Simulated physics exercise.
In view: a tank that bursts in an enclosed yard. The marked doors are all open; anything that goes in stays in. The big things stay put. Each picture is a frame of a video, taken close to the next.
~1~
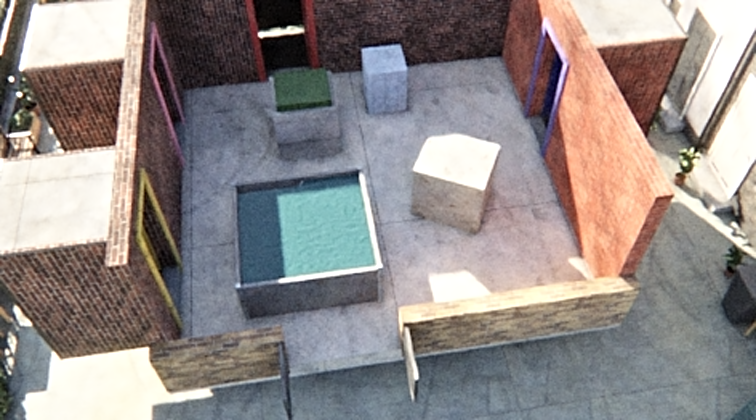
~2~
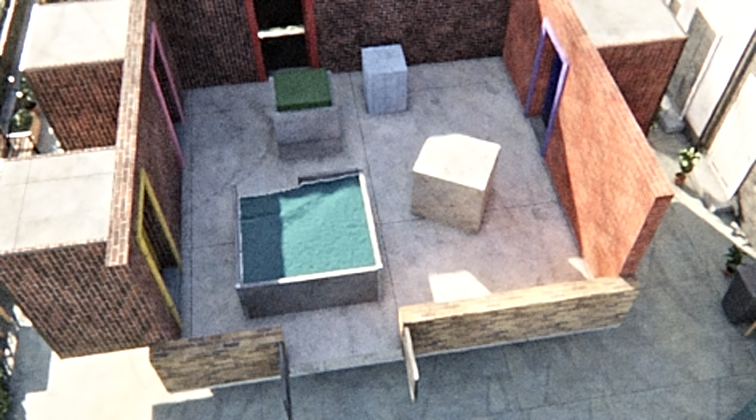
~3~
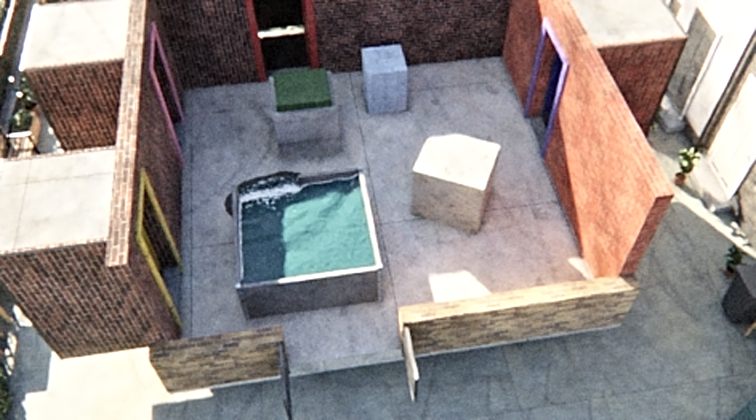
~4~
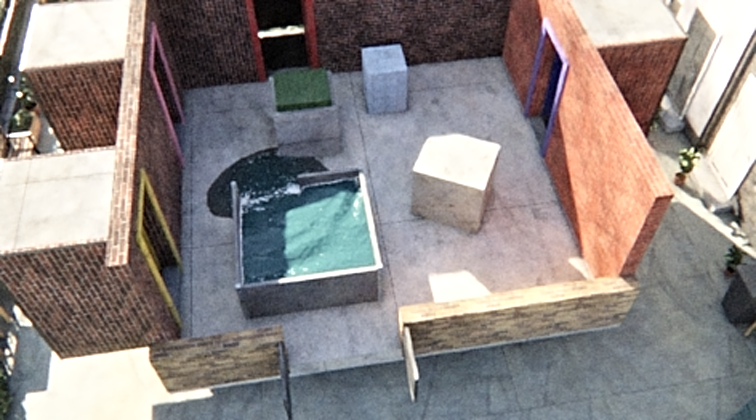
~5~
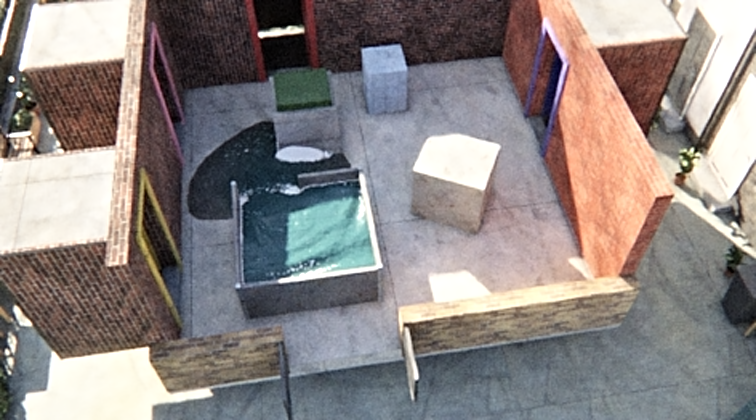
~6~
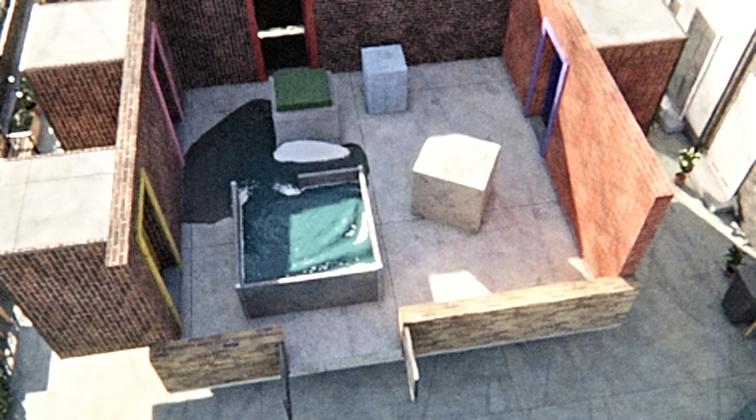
Water pours from the far side of an open tank and spreads across the walled yard.
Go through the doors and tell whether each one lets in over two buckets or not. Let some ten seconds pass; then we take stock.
Outcome: The pink door ends up over two buckets, the red door ends up over two buckets, the yellow door ends up within two buckets, the blue door ends up over two buckets.
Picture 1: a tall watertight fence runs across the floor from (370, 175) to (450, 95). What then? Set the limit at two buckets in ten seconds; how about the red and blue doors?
Separately, red surpasses the limit while blue remains beneath the limit.
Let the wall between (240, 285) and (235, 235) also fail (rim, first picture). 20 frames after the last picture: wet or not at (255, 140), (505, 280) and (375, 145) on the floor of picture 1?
The first point is soaked, the second soaked, the third spared.
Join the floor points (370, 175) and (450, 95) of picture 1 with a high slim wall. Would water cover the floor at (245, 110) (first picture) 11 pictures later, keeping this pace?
My call for that point: Waterlogged.
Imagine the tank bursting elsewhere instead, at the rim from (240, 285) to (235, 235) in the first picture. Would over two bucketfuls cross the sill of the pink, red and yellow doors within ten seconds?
Then: Pink holds; red goes over; yellow floods.
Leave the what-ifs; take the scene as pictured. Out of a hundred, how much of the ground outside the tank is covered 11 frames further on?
That works out to some 40 in a hundred.
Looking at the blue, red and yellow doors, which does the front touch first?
My pick for first is the red door.
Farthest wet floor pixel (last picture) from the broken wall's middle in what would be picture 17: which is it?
About (520, 133).
A moment on, water covers 30 % of the floor; the pink door under two buckets in, the red door under two buckets in, the yellow door not reached, the blue door not reached.
Next, water covers 40 % of the floor; the pink door over two buckets in, the red door over two buckets in, the yellow door not reached, the blue door not reached.
Then, water covers 55 % of the floor; the pink door far over two buckets in, the red door far over two buckets in, the yellow door wet at the sill, nothing in, the blue door over two buckets in.
Later, water covers 80 % of the floor; the pink door far over two buckets in, the red door far over two buckets in, the yellow door wet at the sill, nothing in, the blue door over two buckets in.
In the end, water covers 100 % of the floor; the pink door far over two buckets in, the red door far over two buckets in, the yellow door wet at the sill, nothing in, the blue door far over two buckets in.
